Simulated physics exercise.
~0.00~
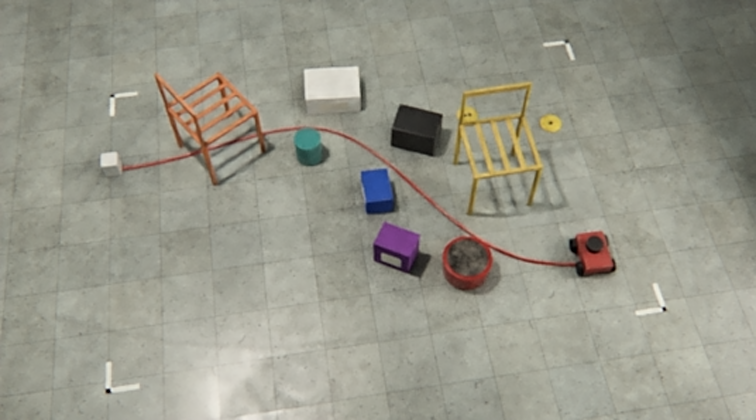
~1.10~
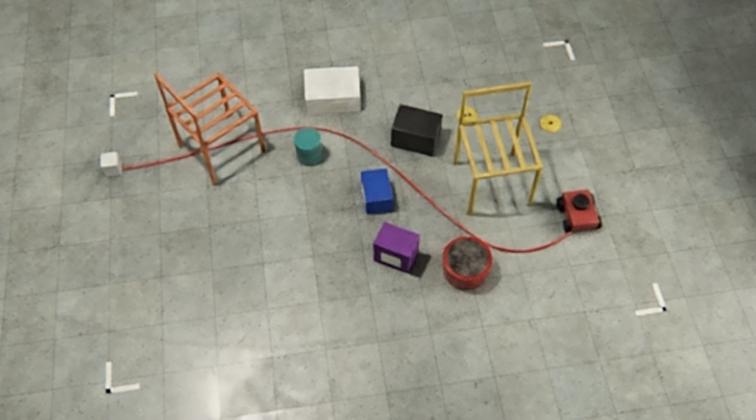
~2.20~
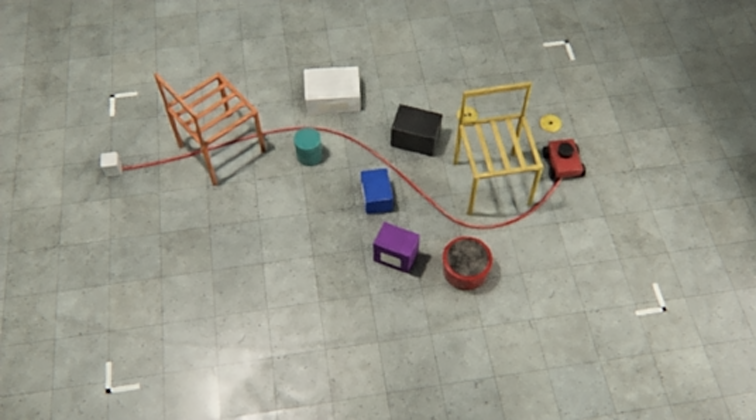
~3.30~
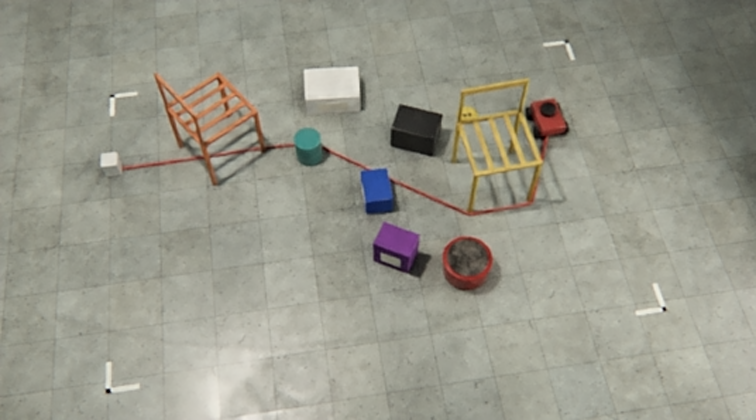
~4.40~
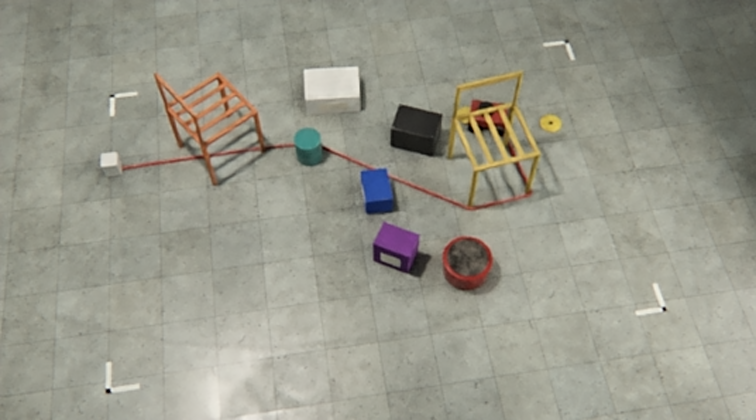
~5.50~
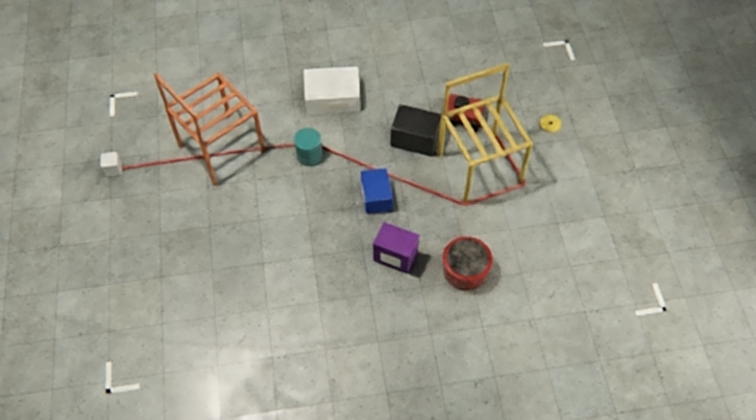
A yellow chair stands right of centre on a grey tiled floor seen from high above, with an orange chair at left and a white carton, black crate, teal bucket, blue box, purple box and red pot between and below them. A red lead winds from a small white block at far left to a little red cart at right. The cart moves up past the yellow chair, drawing the lead tighter against the bucket, blue box and chair legs. It then turns left behind the chair, which shifts slightly left and up. The cart ends beside the black crate, the lead still attached to the block.
